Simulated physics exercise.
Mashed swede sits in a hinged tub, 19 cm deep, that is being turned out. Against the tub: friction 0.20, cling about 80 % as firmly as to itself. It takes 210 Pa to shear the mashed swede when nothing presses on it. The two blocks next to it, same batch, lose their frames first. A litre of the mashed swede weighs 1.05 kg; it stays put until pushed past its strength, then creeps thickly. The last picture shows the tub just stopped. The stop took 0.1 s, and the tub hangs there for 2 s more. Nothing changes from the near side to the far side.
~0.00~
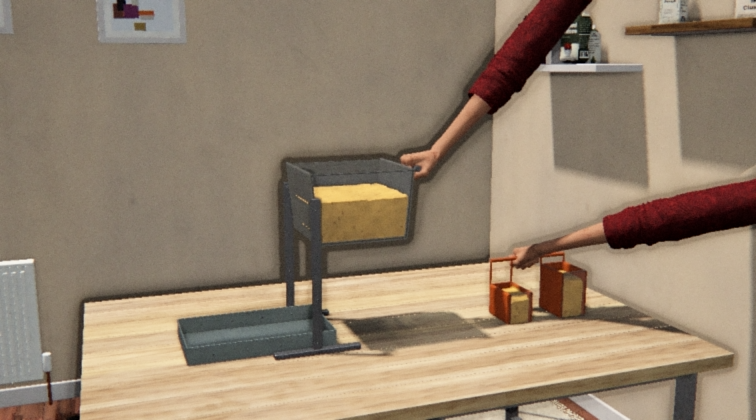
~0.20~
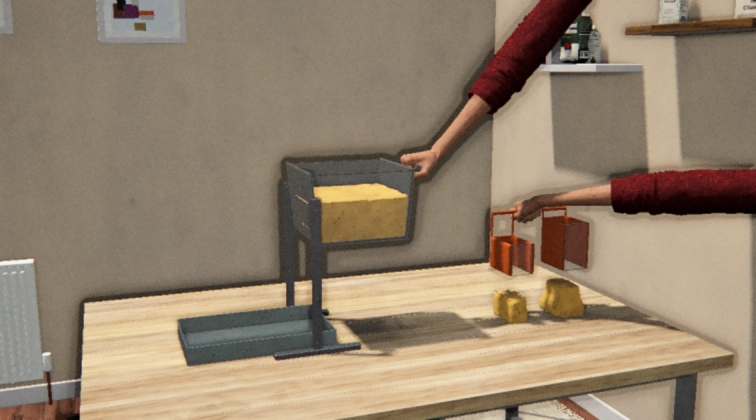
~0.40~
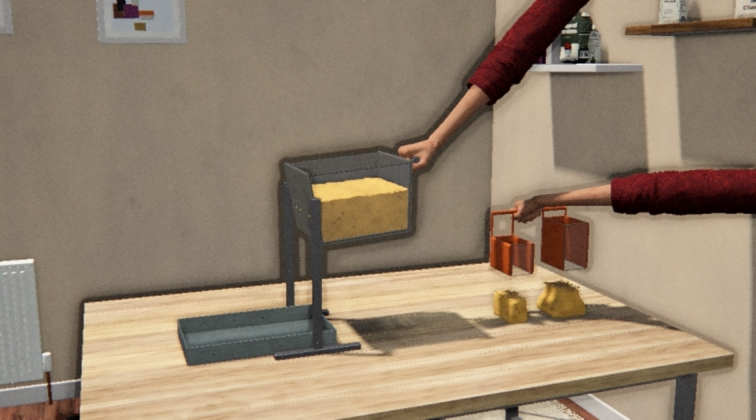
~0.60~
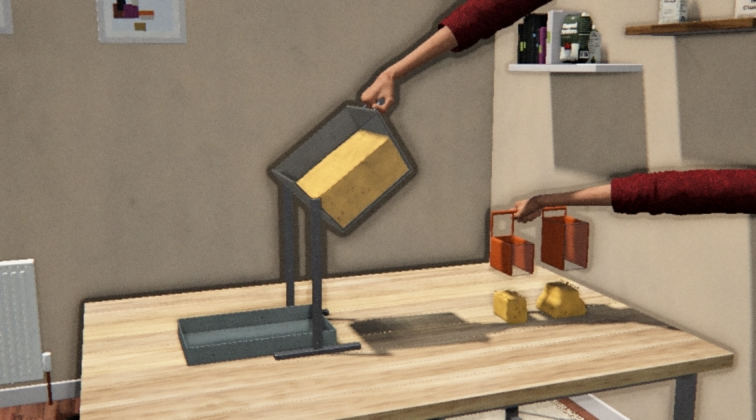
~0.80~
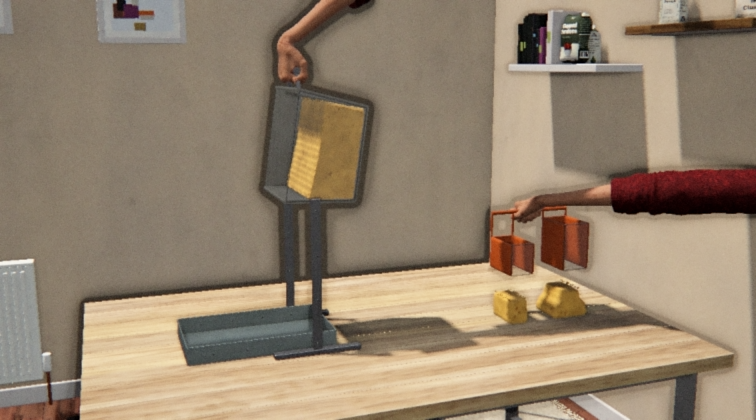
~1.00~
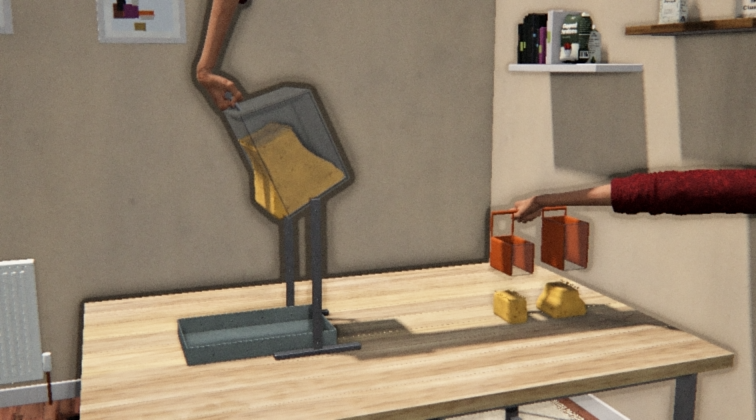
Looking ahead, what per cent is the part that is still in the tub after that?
It comes to some 0 %.
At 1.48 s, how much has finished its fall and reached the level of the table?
Some 100 per cent.
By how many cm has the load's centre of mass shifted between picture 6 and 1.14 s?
About 18 cm.
By 1.14 s, the tub is at 114 degrees and holds 22 %.
By 1.31 s, the tub is at 114 degrees and holds 0 %.
By 1.48 s, the tub is at 114 degrees and holds 0 %.
By 1.65 s, the tub is at 114 degrees and holds 0 %.
By 3.00 s, at the end, the tub is at 114 degrees and holds 0 %.
